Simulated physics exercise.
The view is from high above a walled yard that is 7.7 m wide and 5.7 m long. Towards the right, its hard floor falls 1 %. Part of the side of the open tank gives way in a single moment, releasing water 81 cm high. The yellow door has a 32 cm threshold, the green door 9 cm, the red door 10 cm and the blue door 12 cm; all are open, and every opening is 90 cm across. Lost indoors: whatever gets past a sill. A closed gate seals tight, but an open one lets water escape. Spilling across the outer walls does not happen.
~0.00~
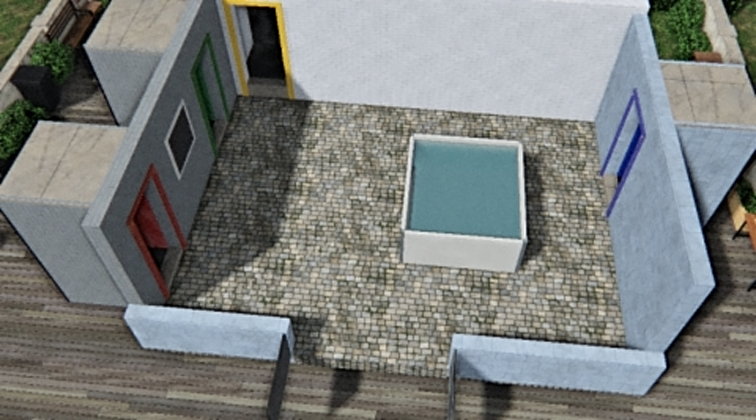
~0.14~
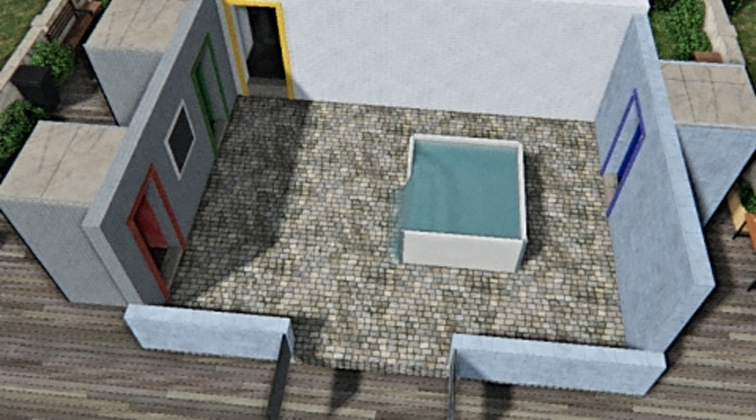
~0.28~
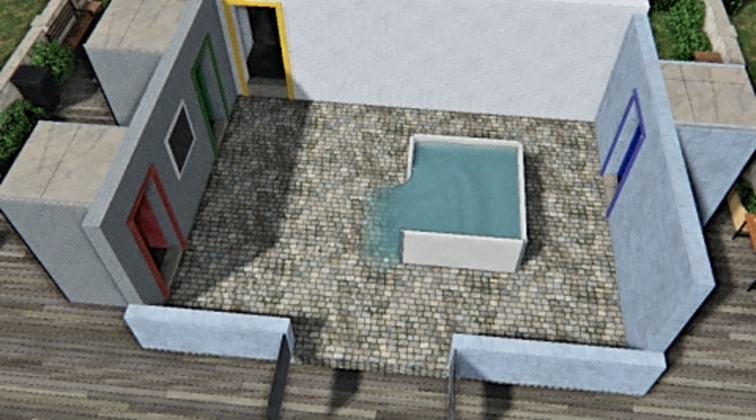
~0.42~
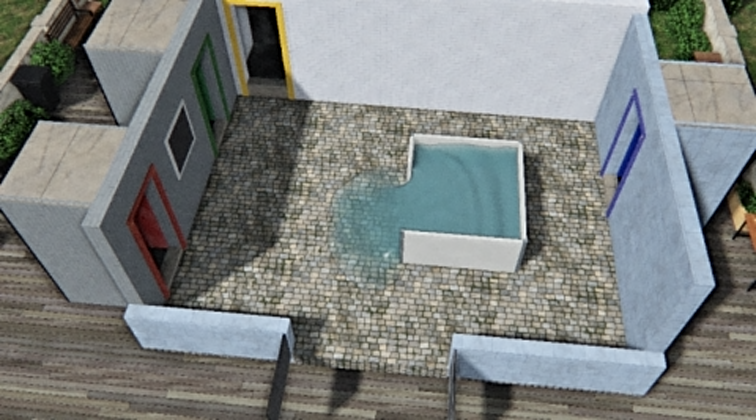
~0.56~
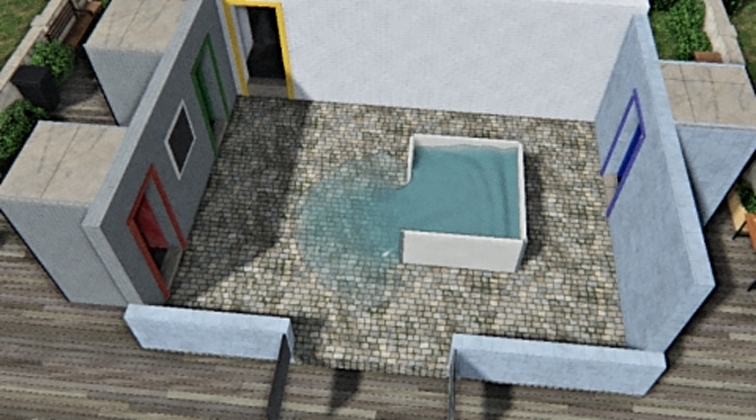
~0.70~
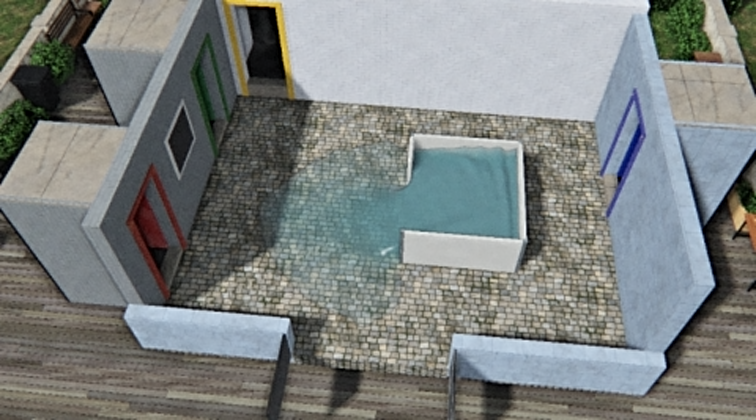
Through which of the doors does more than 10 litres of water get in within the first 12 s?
The yellow door does not let in more than 10 litres; the green door lets in more than 10 litres; the red door lets in more than 10 litres; the blue door does not let in more than 10 litres.
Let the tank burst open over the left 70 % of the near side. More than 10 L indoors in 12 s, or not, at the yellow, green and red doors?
Then: Yellow short of it, green short of it, red short of it.
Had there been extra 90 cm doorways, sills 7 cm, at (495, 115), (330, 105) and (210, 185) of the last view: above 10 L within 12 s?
First doorway falls short, second gets there, third gets there.
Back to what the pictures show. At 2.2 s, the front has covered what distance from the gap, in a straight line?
I'd say around 5.0 m from the gap.
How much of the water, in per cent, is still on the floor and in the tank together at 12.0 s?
Roughly 76 per cent is still there.
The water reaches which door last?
Blue.
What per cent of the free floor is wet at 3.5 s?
I'd guess around 45 %.
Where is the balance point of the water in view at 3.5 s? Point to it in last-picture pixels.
Balance point at about (322, 213).
After 1.4 s water covers 40 % of the floor and is deepest (39 cm) near (399, 232); yellow door not reached, green door not reached, red door 16 cm at the sill, 1 L in, blue door not reached.
After 2.2 s water covers 45 % of the floor and is deepest (52 cm) near (161, 316); yellow door 8 cm at the sill, 0 L in, green door 20 cm at the sill, 17 L in, red door 28 cm at the sill, 66 L in, blue door not reached.
After 3.5 s water covers 45 % of the floor and is deepest (28 cm) near (236, 102); yellow door 24 cm at the sill, 0 L in, green door 15 cm at the sill, 61 L in, red door 24 cm at the sill, 201 L in, blue door not reached.
After 7.0 s water covers 80 % of the floor and is deepest (16 cm) near (594, 148); yellow door 14 cm at the sill, 0 L in, green door 13 cm at the sill, 111 L in, red door 9 cm at the sill, 246 L in, blue door 8 cm at the sill, 0 L in.
After 12.0 s water covers 95 % of the floor and is deepest (14 cm) near (614, 371); yellow door 5 cm at the sill, 0 L in, green door 4 cm at the sill, 117 L in, red door 4 cm at the sill, 247 L in, blue door 11 cm at the sill, 1 L in.
